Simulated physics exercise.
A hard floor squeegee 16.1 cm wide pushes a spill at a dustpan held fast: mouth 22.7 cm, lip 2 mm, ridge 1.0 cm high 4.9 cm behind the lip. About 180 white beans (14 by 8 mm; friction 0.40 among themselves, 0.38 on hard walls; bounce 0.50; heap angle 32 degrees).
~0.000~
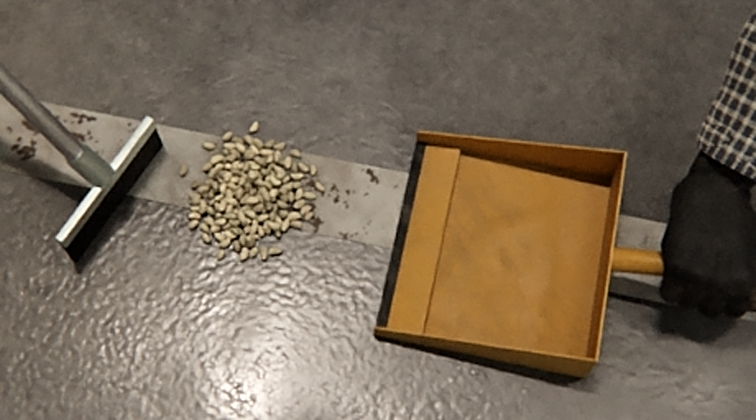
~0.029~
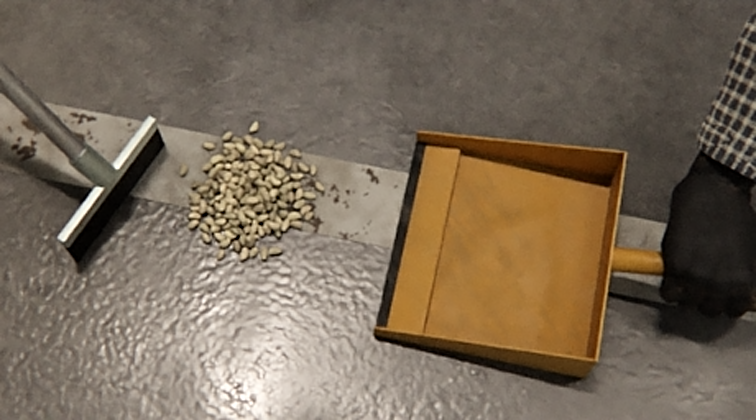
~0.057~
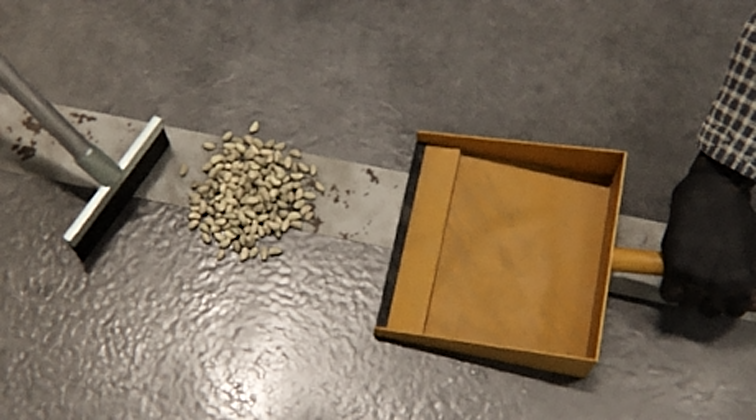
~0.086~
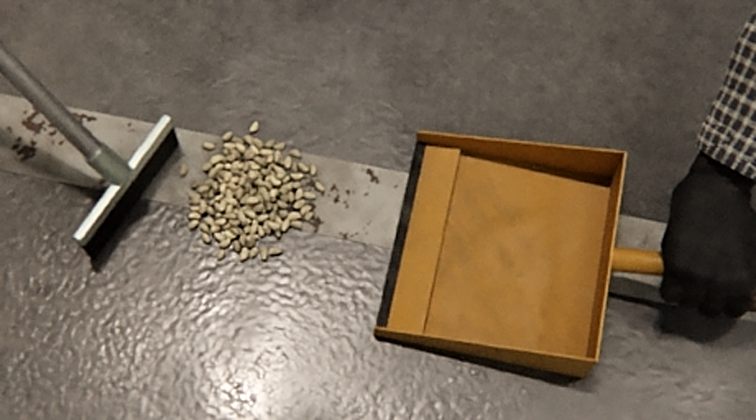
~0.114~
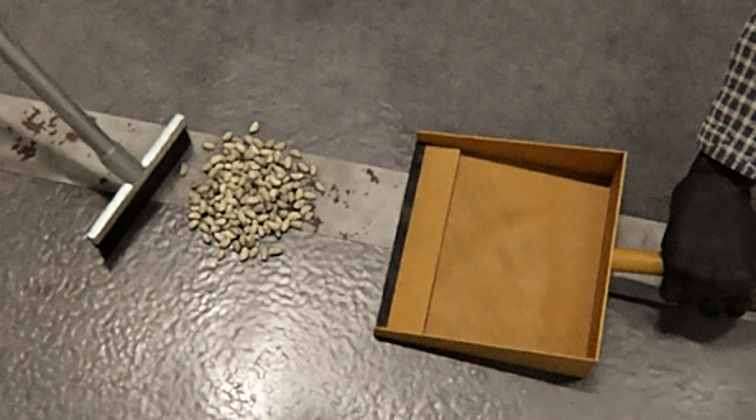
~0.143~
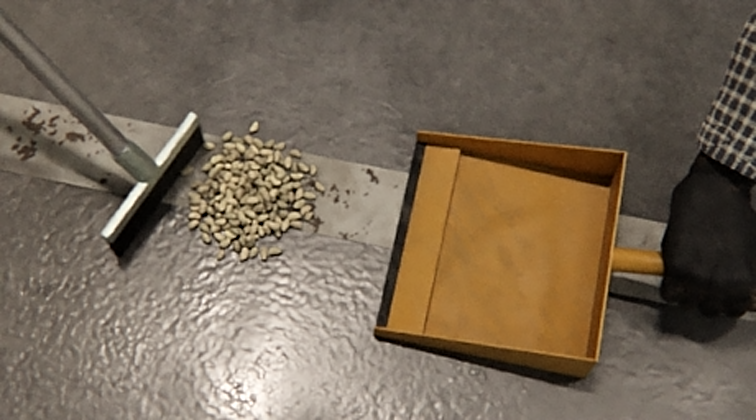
An orange-brown dustpan sits on a dark grey, shiny textured floor crossed by a paler worn strip, seen from above by a still camera. A black-gloved hand below a checked sleeve grips its handle at the right, a heap of pale beans lies left of centre, and a squeegee with a grey handle stands at the left. The squeegee slides rightward to the heap's left edge, while the pan, hand and nearly all the beans stay still.
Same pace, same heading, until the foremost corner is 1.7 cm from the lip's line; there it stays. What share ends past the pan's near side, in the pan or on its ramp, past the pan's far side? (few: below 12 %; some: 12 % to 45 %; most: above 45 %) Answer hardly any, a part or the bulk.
Past the pan's near side: Hardly any; in the pan or on its ramp: Hardly any; past the pan's far side: Hardly any.
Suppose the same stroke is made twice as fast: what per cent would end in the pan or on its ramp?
It would be near 25 per cent.
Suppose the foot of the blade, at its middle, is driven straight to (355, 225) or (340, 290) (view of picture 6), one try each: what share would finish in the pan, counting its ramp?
About 20 and 20 per cent.
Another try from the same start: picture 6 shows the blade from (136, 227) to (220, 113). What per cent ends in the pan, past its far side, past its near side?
Pan 10, far 5, near 0.
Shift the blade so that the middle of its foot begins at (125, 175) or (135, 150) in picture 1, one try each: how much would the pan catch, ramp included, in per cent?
Some 5 and 0 per cent.
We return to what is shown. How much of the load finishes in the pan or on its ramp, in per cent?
Some 10 per cent.
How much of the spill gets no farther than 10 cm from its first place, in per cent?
Roughly 20 per cent.
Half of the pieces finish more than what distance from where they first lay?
Some 14 cm.
After 0.37 s, middle of the blade 15 cm from the lip; 0 % over the lip, far side 0 %, near side 0 %.
Then, at 0.52 s, middle of the blade 8 cm from the lip; 0 % over the lip, far side 5 %, near side 0 %.
After 0.80 s, middle of the blade 4 cm from the lip; 10 % over the lip, far side 5 %, near side 0 %.
In the end, at 2.3 s, near side 0 %, pan 10 %, far side 5 %, in front of the lip or behind the blade 85 %.
